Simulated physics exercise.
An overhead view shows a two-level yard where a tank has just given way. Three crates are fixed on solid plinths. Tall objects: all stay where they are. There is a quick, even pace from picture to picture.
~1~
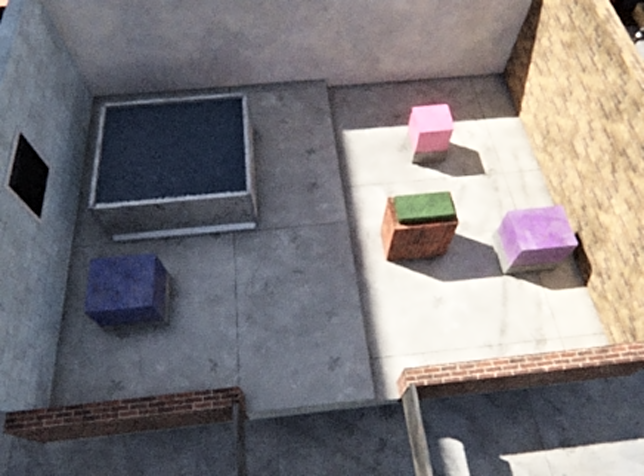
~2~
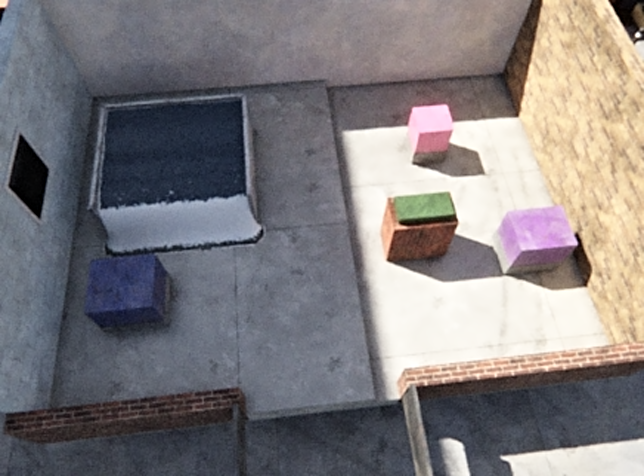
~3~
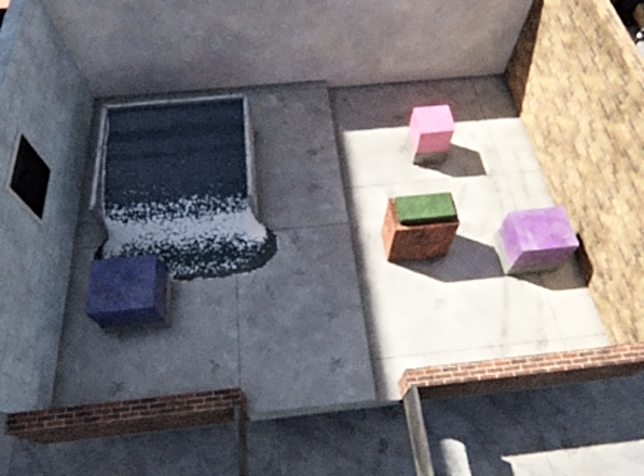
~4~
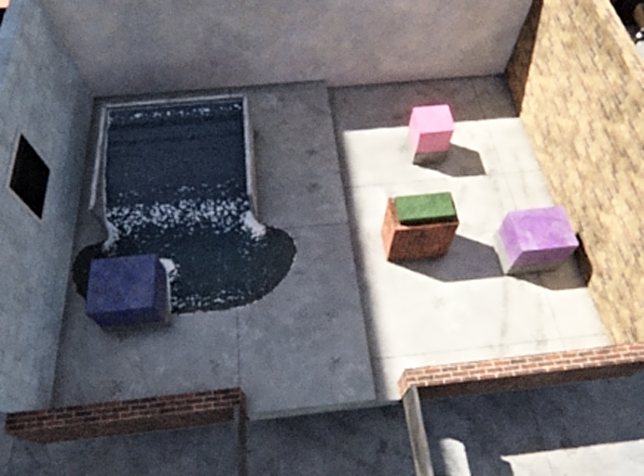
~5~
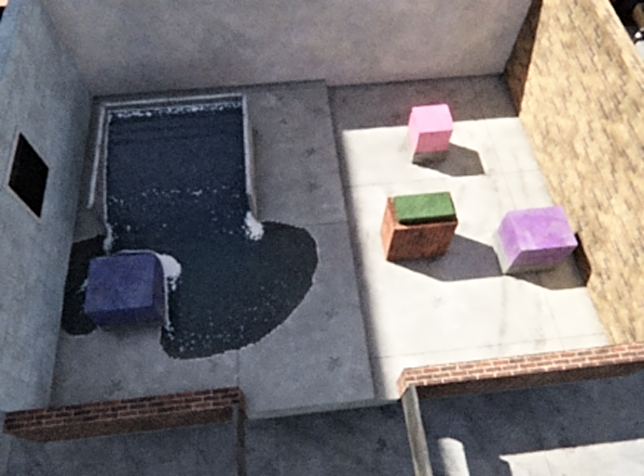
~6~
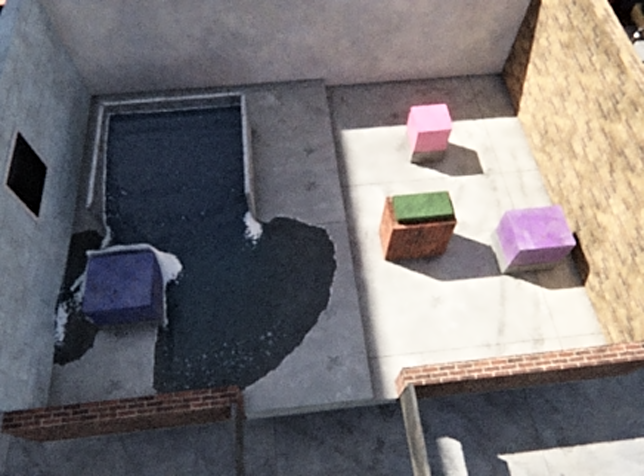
The footage shows a walled yard with colored blocks, where the front of a square tank at left gives way and dark water pours out, spreading across the shaded floor and around the blue block toward the low brick wall.
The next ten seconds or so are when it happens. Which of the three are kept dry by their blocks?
Outcome: I expect the pink crate to never get touched. I expect the purple crate to never get touched. I expect the blue crate to get touched.
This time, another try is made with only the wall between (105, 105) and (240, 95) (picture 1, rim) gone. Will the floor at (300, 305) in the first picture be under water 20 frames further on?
Status of the point: Never reached.
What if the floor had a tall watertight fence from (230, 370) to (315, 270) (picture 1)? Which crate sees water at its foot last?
It's the purple-painted one.
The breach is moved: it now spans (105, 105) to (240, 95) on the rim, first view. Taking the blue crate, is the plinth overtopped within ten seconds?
Looks like the blue crate holds out.
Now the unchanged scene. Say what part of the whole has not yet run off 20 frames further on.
78 %.
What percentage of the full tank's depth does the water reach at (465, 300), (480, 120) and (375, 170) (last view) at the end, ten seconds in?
12, 10, 6 %.
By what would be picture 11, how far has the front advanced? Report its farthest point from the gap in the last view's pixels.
About at (394, 380).
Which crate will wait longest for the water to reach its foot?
My guess: The pink crate.
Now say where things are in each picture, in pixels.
The first picture shows the open tank at (174, 150) is whole and still.
In the second picture, the front is at (261, 228), out from the gap at (180, 219).
In the third picture, water pours out at (182, 222) and has run to (271, 251).
In the fourth picture, the front is at (284, 270), out from the gap at (182, 223).
In the fifth picture, water pours out at (182, 222) and has run to (298, 297).
In the sixth picture, water pours out at (180, 222) and has run to a hidden place.
A moment on, water covers 30 % of the floor; the pink crate not reached, the purple crate not reached, the blue crate water round its plinth.
Next, water covers 40 % of the floor; the pink crate not reached, the purple crate not reached, the blue crate water round its plinth.
Then, water covers 55 % of the floor; the pink crate not reached, the purple crate water round its plinth, the blue crate water round its plinth.
Later, water covers 75 % of the floor; the pink crate not reached, the purple crate water round its plinth, the blue crate water round its plinth.
In the end, water covers 90 % of the floor; the pink crate stayed above the water, the purple crate stayed above the water, the blue crate was topped.
